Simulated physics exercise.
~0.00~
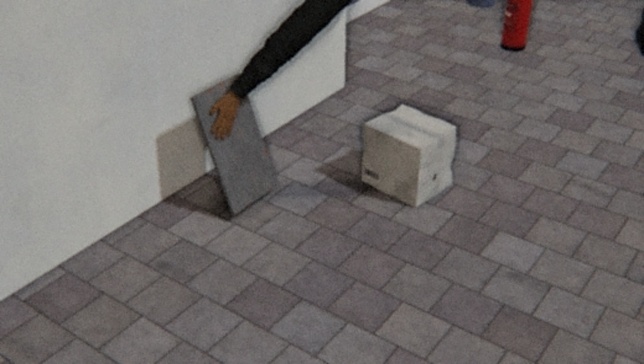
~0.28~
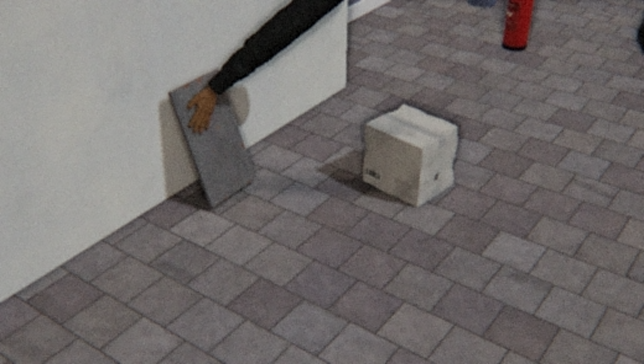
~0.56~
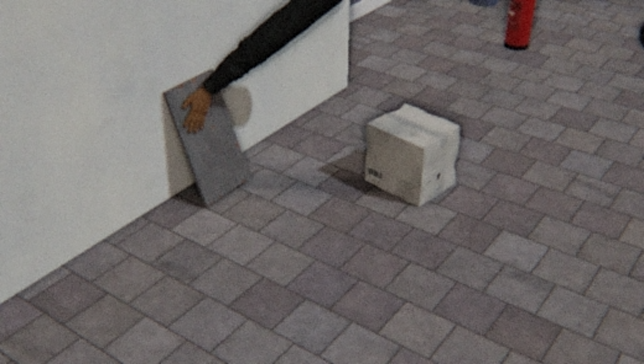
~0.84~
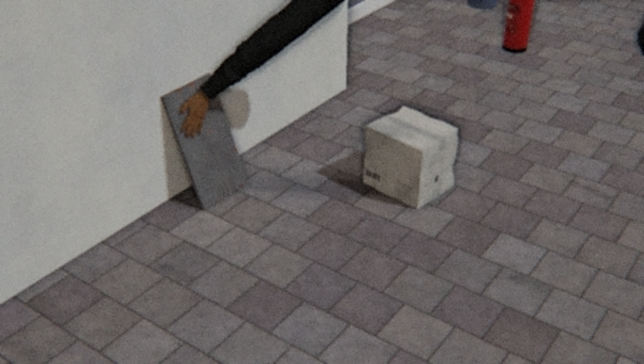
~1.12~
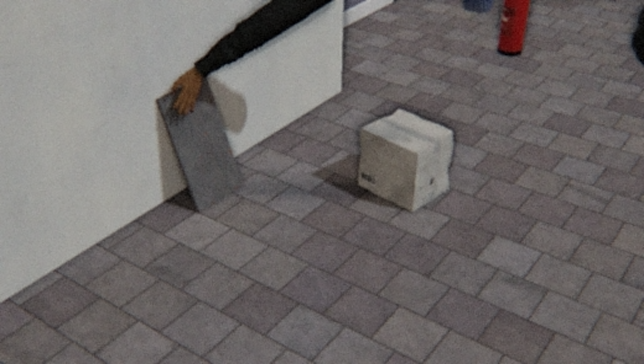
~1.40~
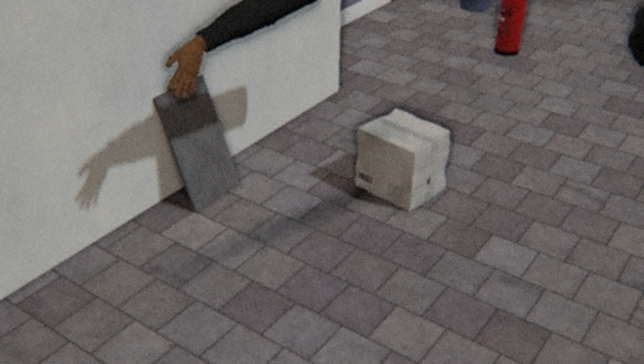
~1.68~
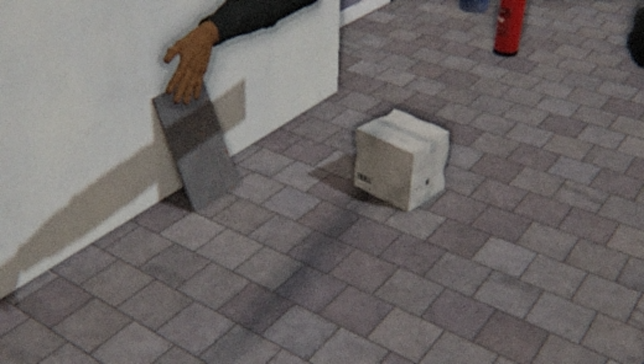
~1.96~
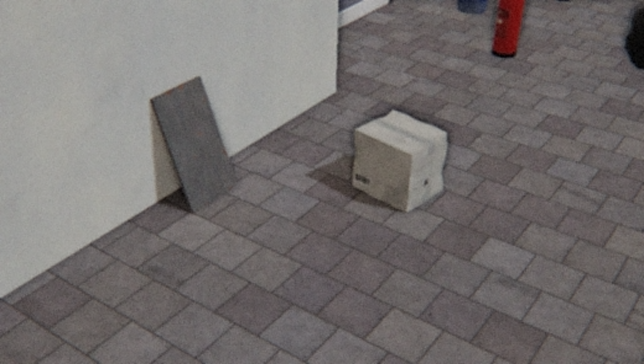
Beside a bare wall on a paved floor, a dark-sleeved arm moves a grey board a little to the left and leans it against the wall near a white box. The hand lets go and withdraws from view, leaving the board leaning and the box where it was.
